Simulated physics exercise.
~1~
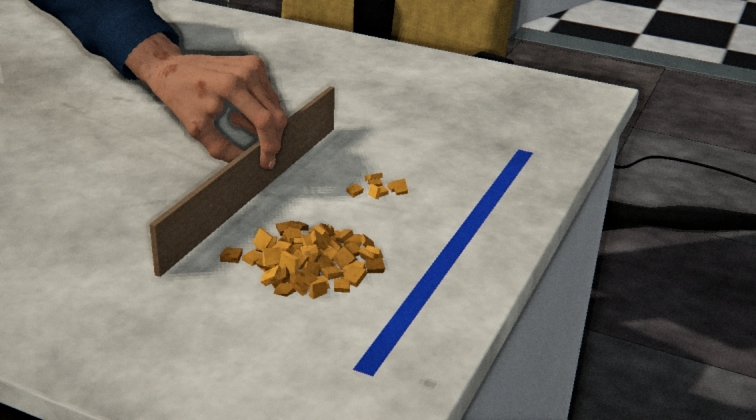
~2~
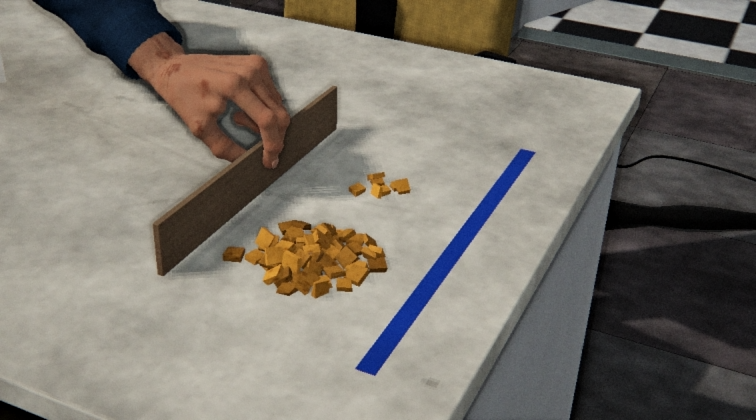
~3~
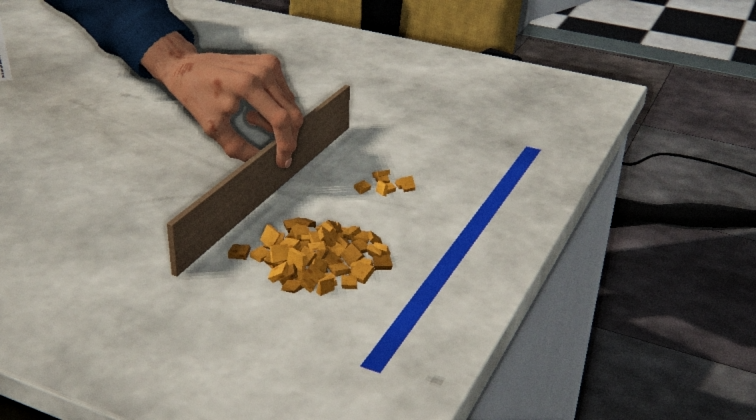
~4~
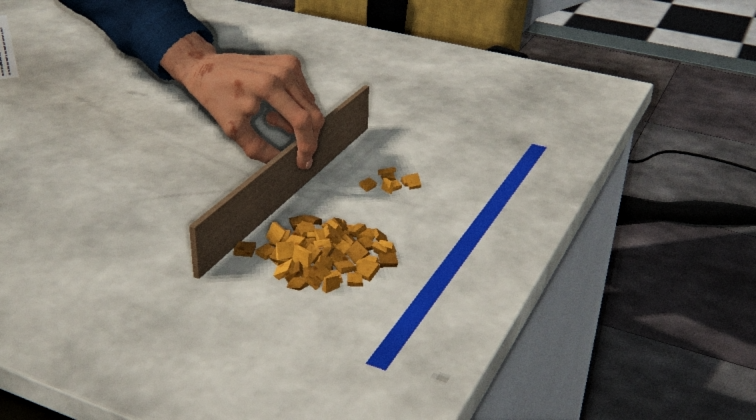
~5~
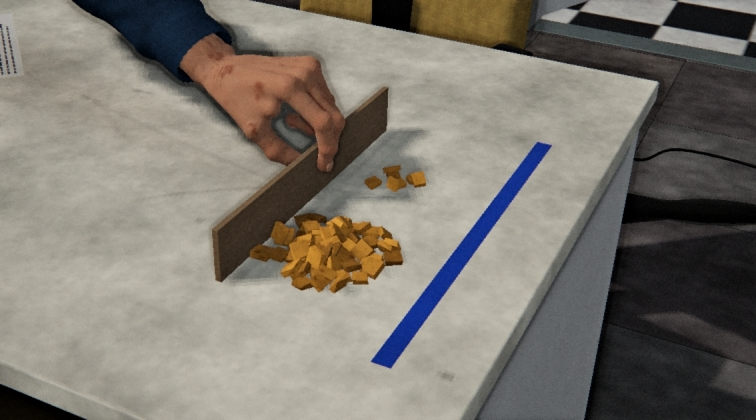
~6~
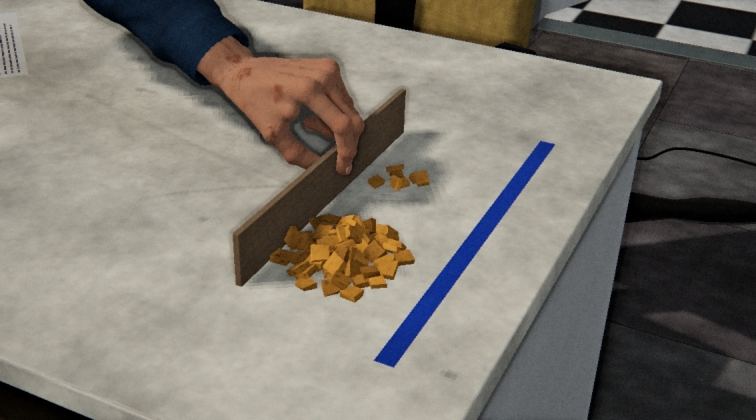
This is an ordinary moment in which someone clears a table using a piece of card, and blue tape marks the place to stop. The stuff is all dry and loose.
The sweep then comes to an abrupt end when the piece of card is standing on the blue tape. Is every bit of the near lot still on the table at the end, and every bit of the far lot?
Near lot: Some falls; far lot: Nothing falls.
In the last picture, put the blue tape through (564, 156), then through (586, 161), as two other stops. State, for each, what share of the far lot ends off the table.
First stop roughly 0 per cent off, second stop 60 per cent.
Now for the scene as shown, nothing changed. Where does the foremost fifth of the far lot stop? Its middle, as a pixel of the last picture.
My estimate is somewhere around (539, 210).
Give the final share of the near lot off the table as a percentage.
That comes to around 20 in a hundred.
Then, 0.58 s on from there, piece of card still moving, near (413, 172); near lot all on the table, its front near (470, 303); far lot all on the table, its front near (471, 190).
Then, 1.17 s on from there, piece of card stopped at the blue tape; near lot a little over the edge; far lot all on the table, its front near (546, 209).
Then, 1.45 s on from there, piece of card stopped at the blue tape; near lot near a quarter over the edge; far lot all on the table, its front near (546, 209).
In the end, piece of card stopped at the blue tape; near lot near a quarter over the edge; far lot all on the table, its front near (546, 209).
